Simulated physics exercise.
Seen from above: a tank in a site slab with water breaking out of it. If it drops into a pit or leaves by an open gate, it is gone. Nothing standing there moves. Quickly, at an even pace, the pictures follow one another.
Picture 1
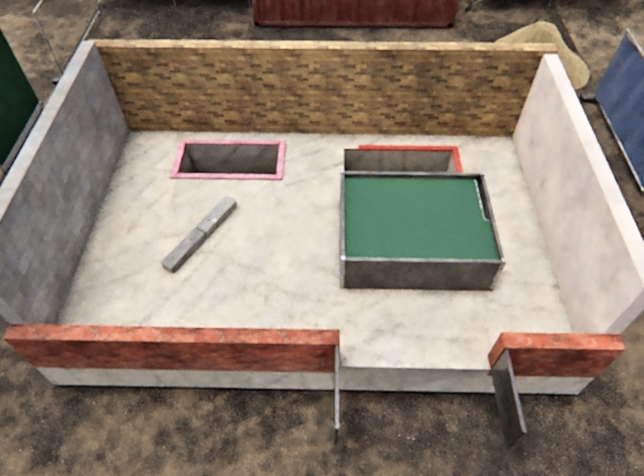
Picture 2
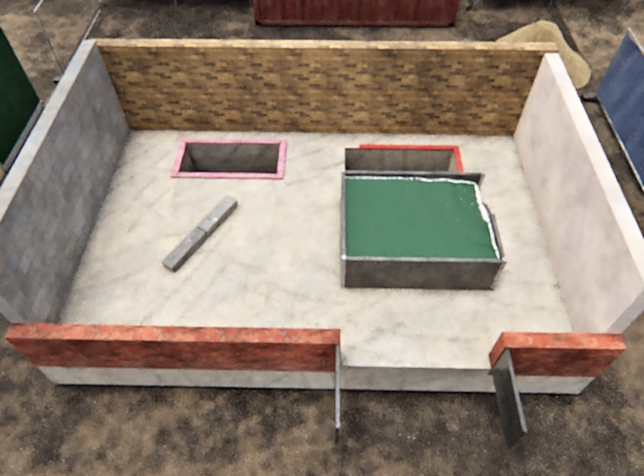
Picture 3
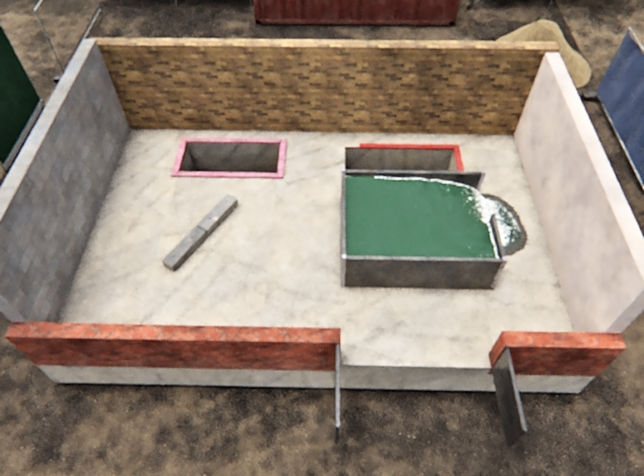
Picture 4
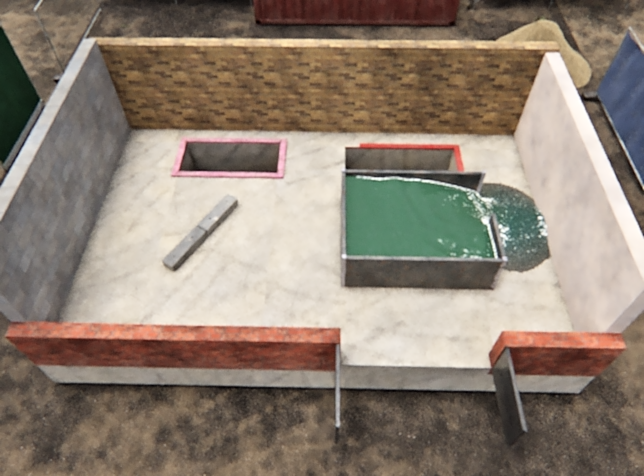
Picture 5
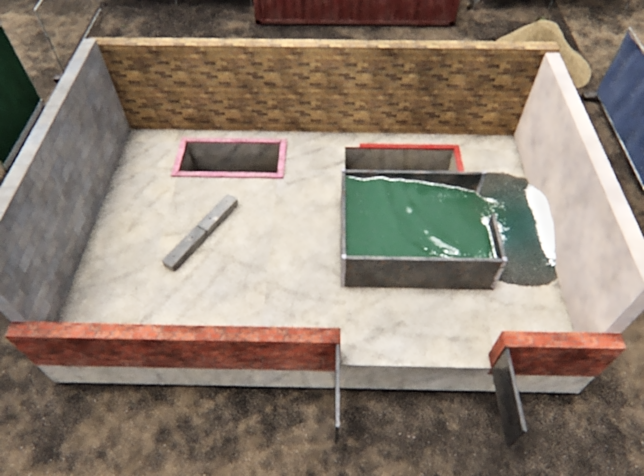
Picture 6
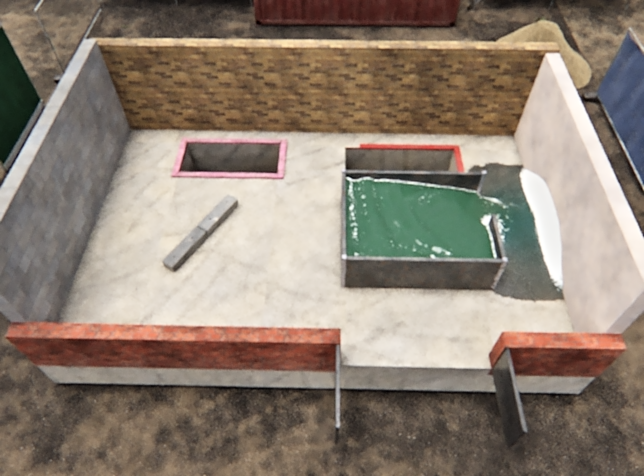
Green water in an open tank breaking out through a gap on its right side and spreading across the pale slab.
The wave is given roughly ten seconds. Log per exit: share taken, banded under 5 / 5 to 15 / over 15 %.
Log - gate: 5 to 15 %; red pit: Over 15 %; pink pit: Under 5 %.
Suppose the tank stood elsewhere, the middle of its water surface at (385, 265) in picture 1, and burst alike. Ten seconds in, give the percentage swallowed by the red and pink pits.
The red pit gets 40 per cent and the pink pit 0 per cent.
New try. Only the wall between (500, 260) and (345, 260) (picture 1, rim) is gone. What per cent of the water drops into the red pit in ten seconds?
Approximate share, red: 6 in a hundred.
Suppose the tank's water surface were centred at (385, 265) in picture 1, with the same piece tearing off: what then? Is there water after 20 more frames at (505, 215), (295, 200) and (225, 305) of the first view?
Checking the three spots, I get swamped, high and dry, high and dry.
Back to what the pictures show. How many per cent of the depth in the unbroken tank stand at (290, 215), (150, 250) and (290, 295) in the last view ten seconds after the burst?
Readings in sequence: 2, 2, 4 percent.
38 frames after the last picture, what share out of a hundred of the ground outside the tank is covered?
I make it 60 per cent.
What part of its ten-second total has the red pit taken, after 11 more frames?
Close to 5 percent.
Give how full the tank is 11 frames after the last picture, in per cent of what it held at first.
I make it 60 per cent.
A moment on, water covers 15 % of the floor; the gate 0 %, the red pit 0 %, the pink pit 0 %.
Next, water covers 25 % of the floor; the gate 0 %, the red pit 1 %, the pink pit 0 %.
Then, water covers 40 % of the floor; the gate 2 %, the red pit 9 %, the pink pit 0 %.
Later, water covers 60 % of the floor; the gate 5 %, the red pit 23 %, the pink pit 1 %.
In the end, water covers 85 % of the floor; the gate 9 %, the red pit 34 %, the pink pit 1 %.
